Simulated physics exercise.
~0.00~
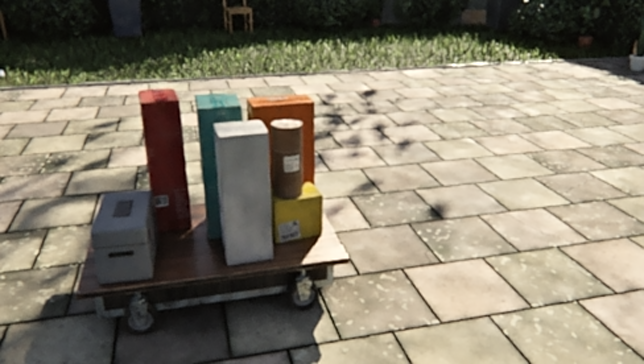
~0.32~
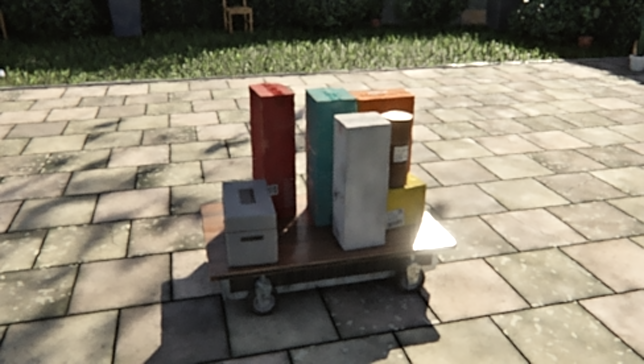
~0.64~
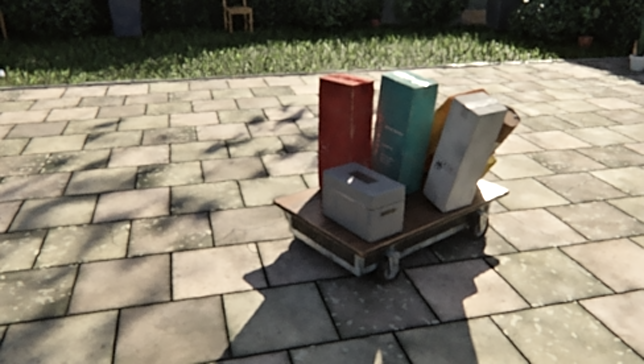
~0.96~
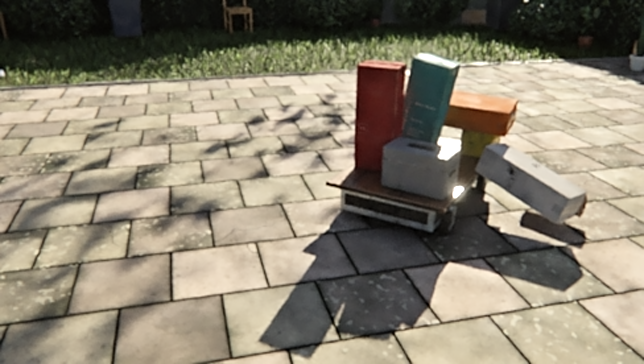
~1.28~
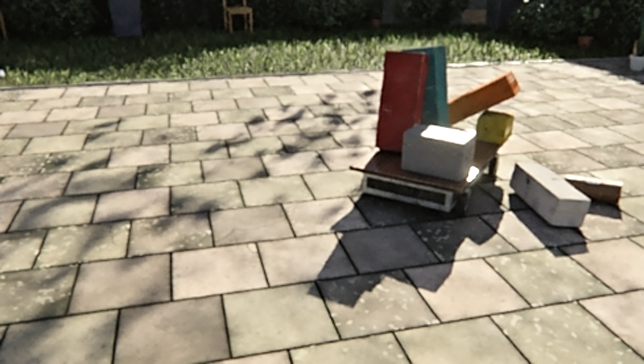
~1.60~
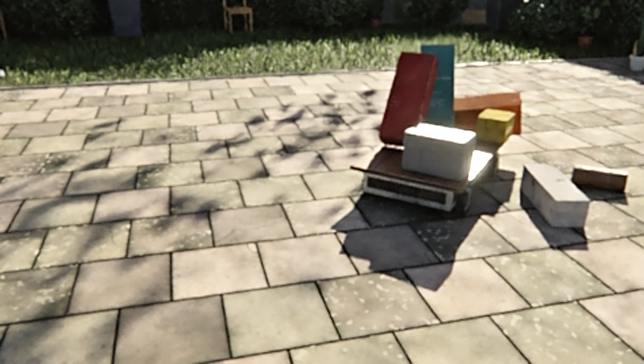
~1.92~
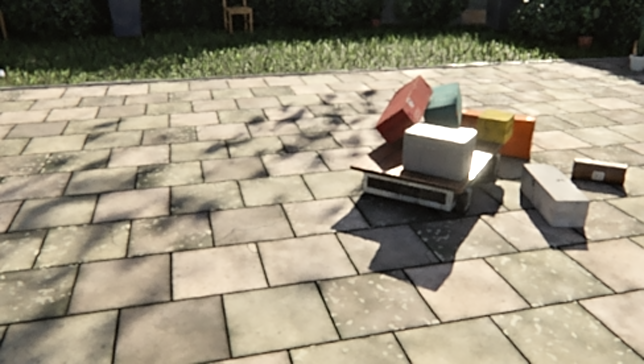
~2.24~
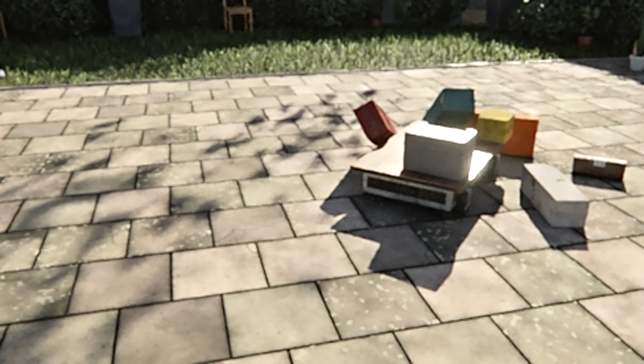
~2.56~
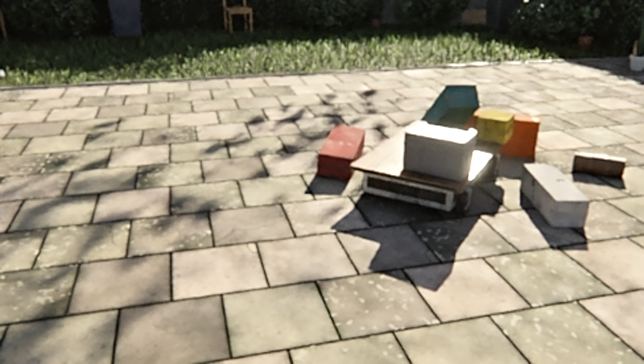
At the start, a flat cart on a sunlit paved yard carries tall red, turquoise, white and orange boxes, a brown canister, a yellow parcel and a grey toolbox. It rolls to the right, then swings away toward the grass as the load begins to lean. The white box and brown canister topple off the right side, and the yellow parcel and orange box tip over. The cart stops, and the orange box, turquoise box and red box fall off it. At the end, the grey toolbox still sits on the deck, with the toppled yellow parcel behind it.
